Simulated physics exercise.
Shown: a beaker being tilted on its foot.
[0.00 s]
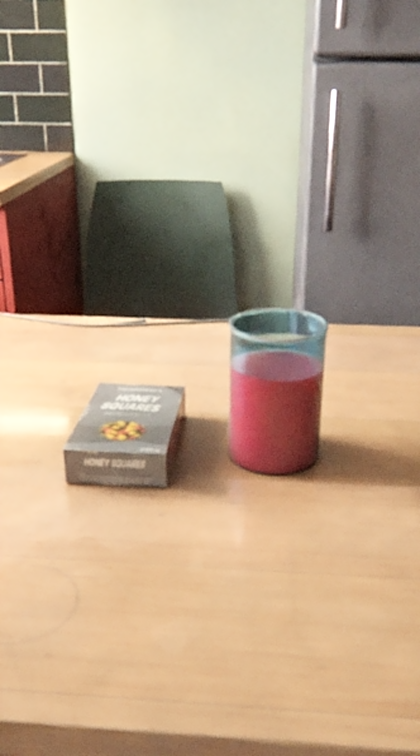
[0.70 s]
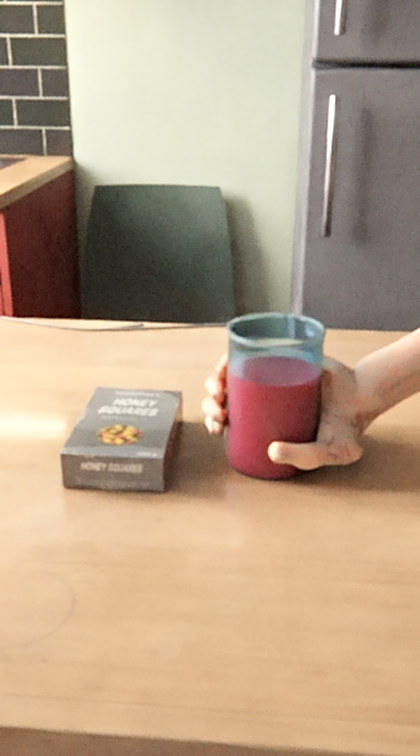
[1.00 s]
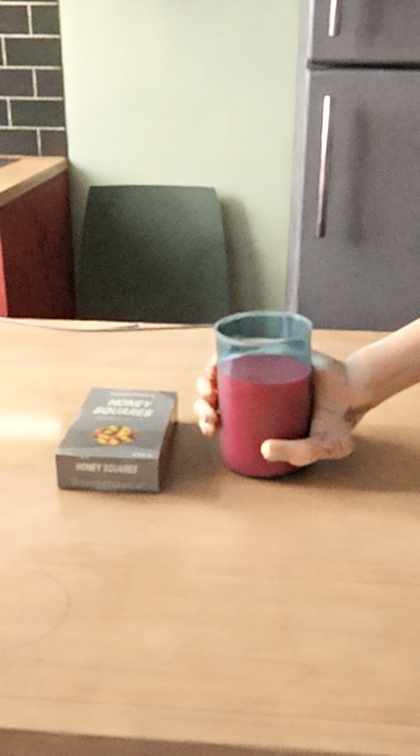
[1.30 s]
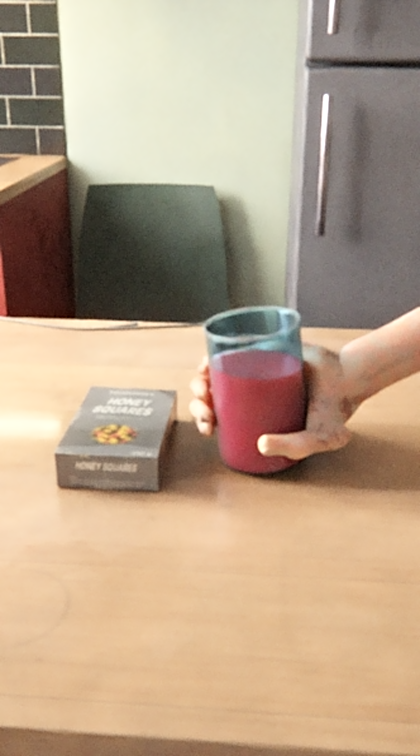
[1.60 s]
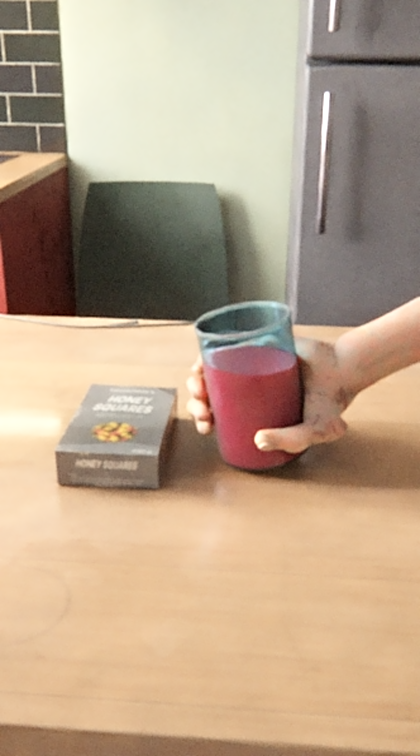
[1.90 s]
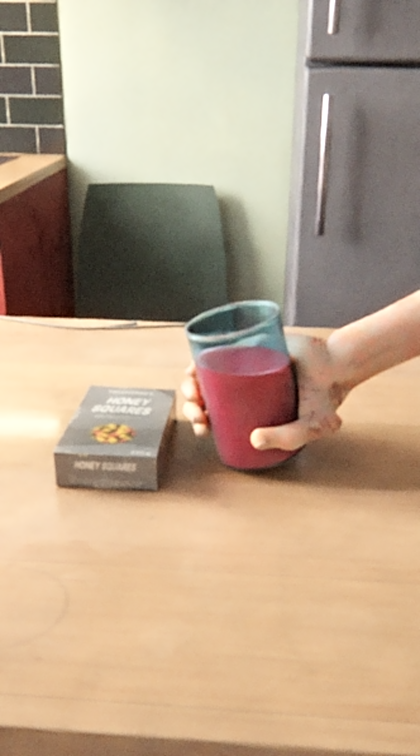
We see a clear bluish beaker of red liquid beside a grey Honey Squares packet on a wooden table; a hand reaches in from the right, grips the beaker and gradually tilts its top left towards the packet.
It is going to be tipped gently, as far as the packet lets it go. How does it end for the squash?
In the end some of it escapes.
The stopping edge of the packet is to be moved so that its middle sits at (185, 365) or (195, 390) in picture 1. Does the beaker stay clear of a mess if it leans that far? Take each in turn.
In order: It avoids a mess, and then it avoids a mess.
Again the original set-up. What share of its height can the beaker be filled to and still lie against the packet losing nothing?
Some 60 per cent.
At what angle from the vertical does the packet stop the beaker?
55°.
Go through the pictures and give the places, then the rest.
In the first picture, it stands upright; beaker (276, 389) about two thirds full.
In the second picture, a hand takes hold; beaker about two thirds full, surface at (274, 368); packet (127, 435).
In the third picture, on the way over; beaker (264, 393) about two thirds full.
In the fourth picture, it is leaning; beaker about two thirds full, surface at (256, 361); packet (121, 434).
In the fifth picture, tipping on its foot; beaker (253, 384) about two thirds full.
In the sixth picture, the top moves towards the packet; beaker about two thirds full, surface at (241, 357); packet (120, 434).
By 2.5 s, the beaker leans by about 30°; its rim is dry.
By 3.1 s, the beaker leans by about 50°; it has slopped over; nearly all of the squash is inside.
By 4.5 s, the beaker leans by about 55°, against the packet; it has slopped over; about three quarters of the squash is inside.
